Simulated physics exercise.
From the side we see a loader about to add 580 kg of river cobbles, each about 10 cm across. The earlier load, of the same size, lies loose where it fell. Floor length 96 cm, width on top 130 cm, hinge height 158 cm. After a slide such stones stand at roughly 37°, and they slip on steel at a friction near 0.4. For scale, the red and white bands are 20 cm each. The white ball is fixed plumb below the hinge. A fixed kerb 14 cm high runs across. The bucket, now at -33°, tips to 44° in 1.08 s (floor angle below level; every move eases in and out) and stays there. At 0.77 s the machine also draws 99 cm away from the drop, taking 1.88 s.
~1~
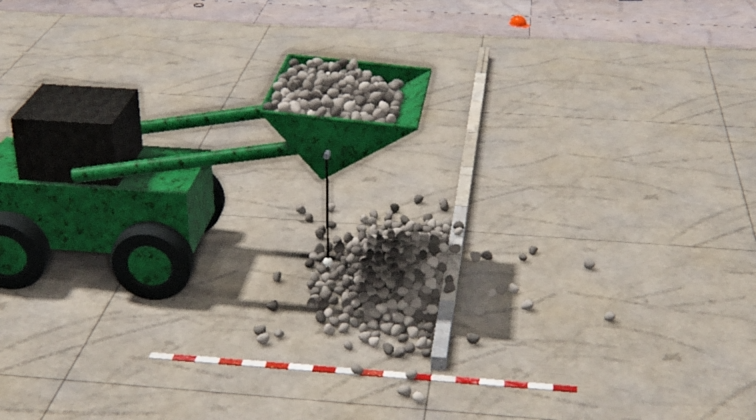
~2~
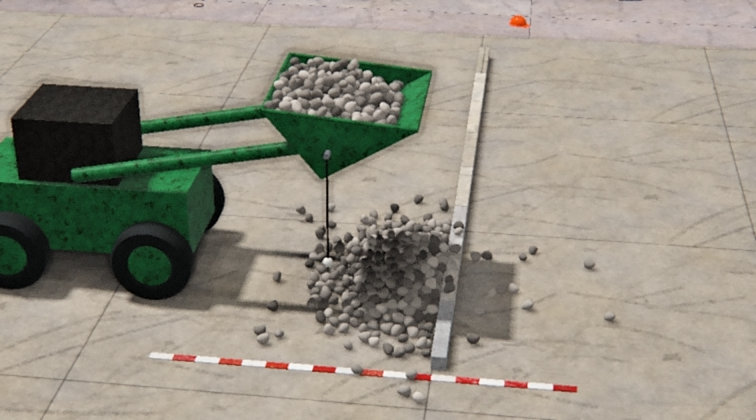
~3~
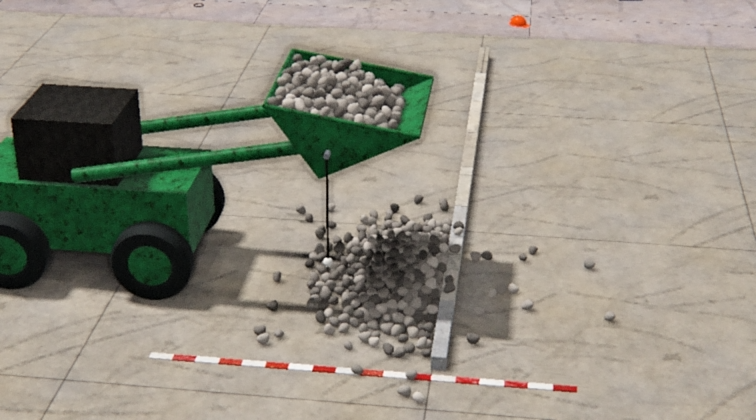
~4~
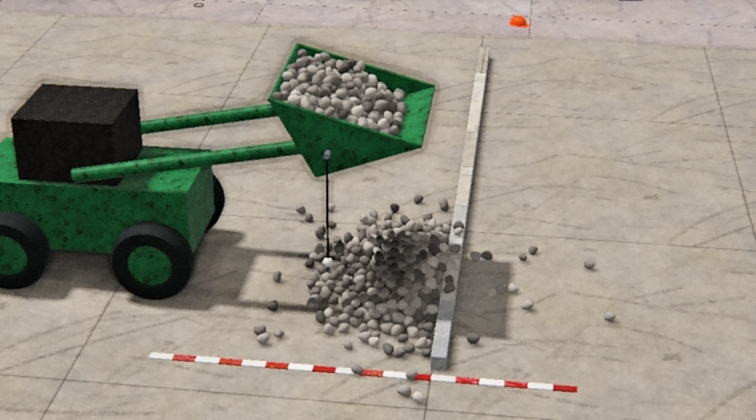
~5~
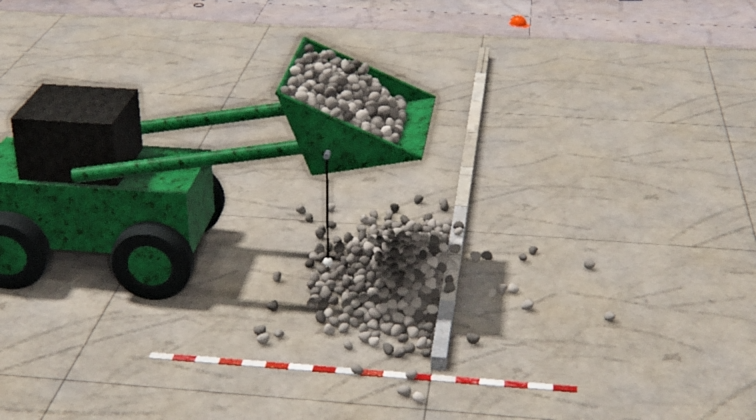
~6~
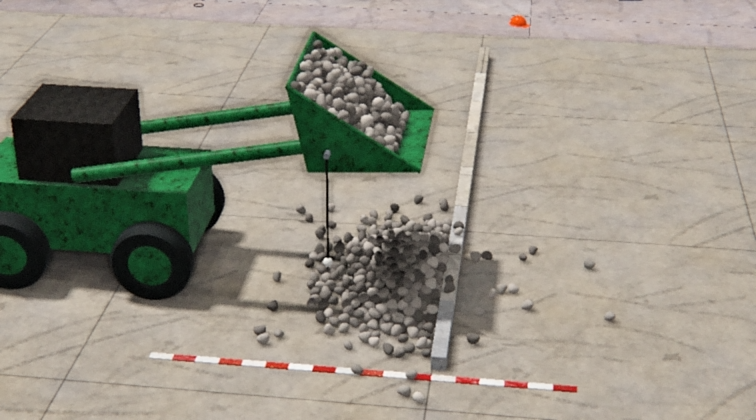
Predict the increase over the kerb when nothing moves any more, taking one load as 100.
About 31 per cent.
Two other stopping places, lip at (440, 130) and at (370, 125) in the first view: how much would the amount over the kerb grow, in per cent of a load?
First some 45, then 10 per cent.
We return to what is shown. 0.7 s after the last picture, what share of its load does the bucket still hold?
About 40 per cent.
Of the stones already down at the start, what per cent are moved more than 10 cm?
Roughly 10 per cent of them.
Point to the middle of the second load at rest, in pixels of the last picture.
Around (427, 265).
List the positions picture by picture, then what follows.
The bucket is at -33°, its lip at (417, 129); the top of the load is at (316, 77). The earlier load is highest near (403, 259), 29 cm above ground level, 97 % on this side of the kerb, 3 % over the kerb, in the first picture.
The bucket is at -31°, its lip at (418, 131); the top of the load is at (317, 76), in the second picture.
The bucket is at -27°, its lip at (420, 137); the top of the load is at (310, 71), in the third picture.
The bucket is at -21°, its lip at (421, 147); the top of the load is at (306, 68), in the fourth picture.
The bucket is at -13°, its lip at (422, 159); the top of the load is at (313, 64), in the fifth picture.
Lip at (420, 172), floor tilted -4°, highest stones at (318, 59), in the sixth picture.
Then, 0.4 s after the last picture the floor is at 32°; in per cent of one load, 100 in the bucket, 98 on this side of the kerb, 3 over the kerb; the foremost stones are at (536, 282).
Then, 0.7 s after the last picture the floor is at 44°; in per cent of one load, 38 in the bucket, 159 on this side of the kerb, 3 over the kerb; the foremost stones are at (536, 282).
Then, 2.6 s after the last picture the floor is at 44°; in per cent of one load, 0 in the bucket, 166 on this side of the kerb, 34 over the kerb; the foremost stones are at (646, 290).
Then, 5.5 s after the last picture the floor is at 44°; in per cent of one load, 0 in the bucket, 166 on this side of the kerb, 34 over the kerb; the foremost stones are at (646, 290). Net gain over the kerb, 31.
